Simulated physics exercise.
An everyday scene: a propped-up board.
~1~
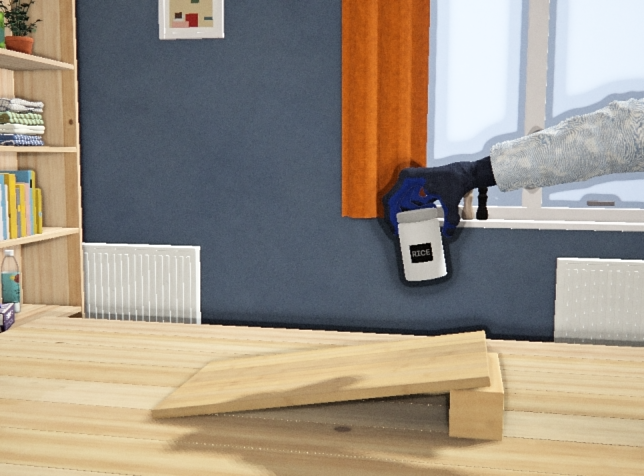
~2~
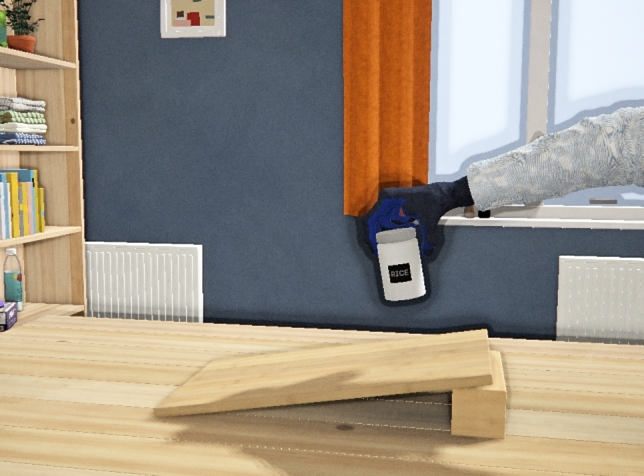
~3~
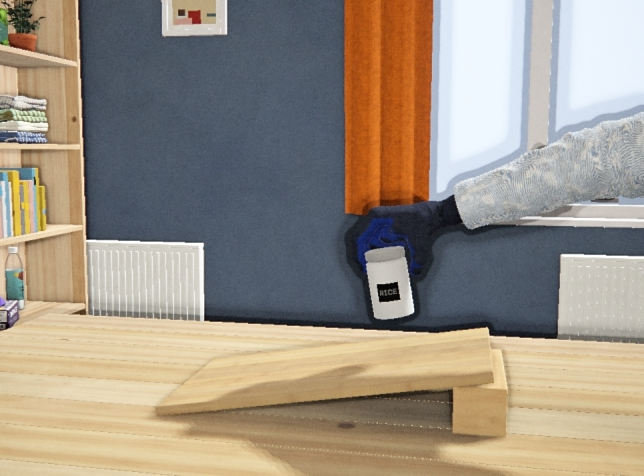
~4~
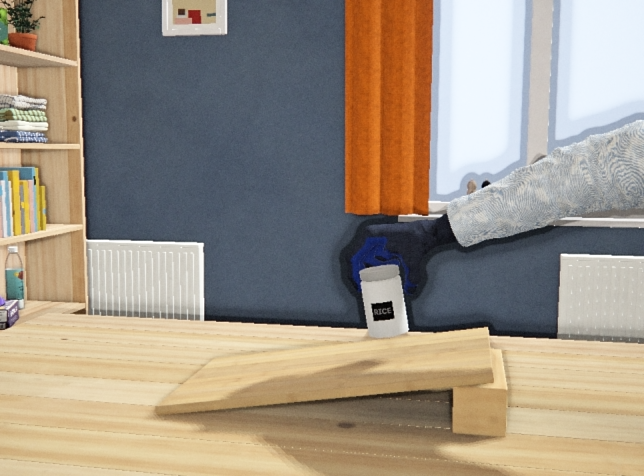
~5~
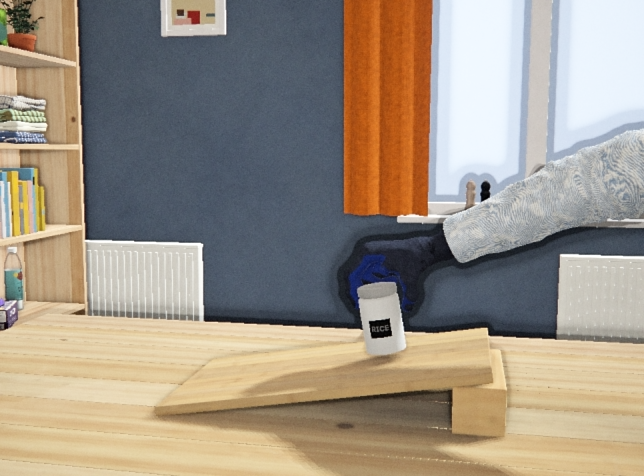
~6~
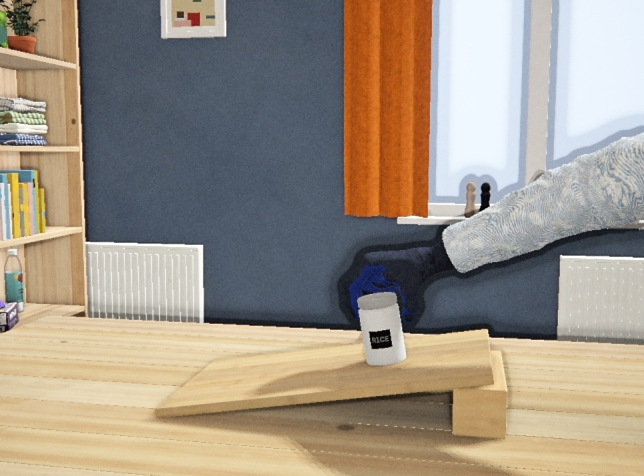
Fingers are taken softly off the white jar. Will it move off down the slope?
No, it stays put.
Then, 0.20 s later than the last frame, all is still.
Then, 0.50 s later than the last frame, white jar resting near (381, 329).
When it is over, it is as before. End places, in pixels of the last picture, white jar near (381, 329). The white jar stays where it is put.
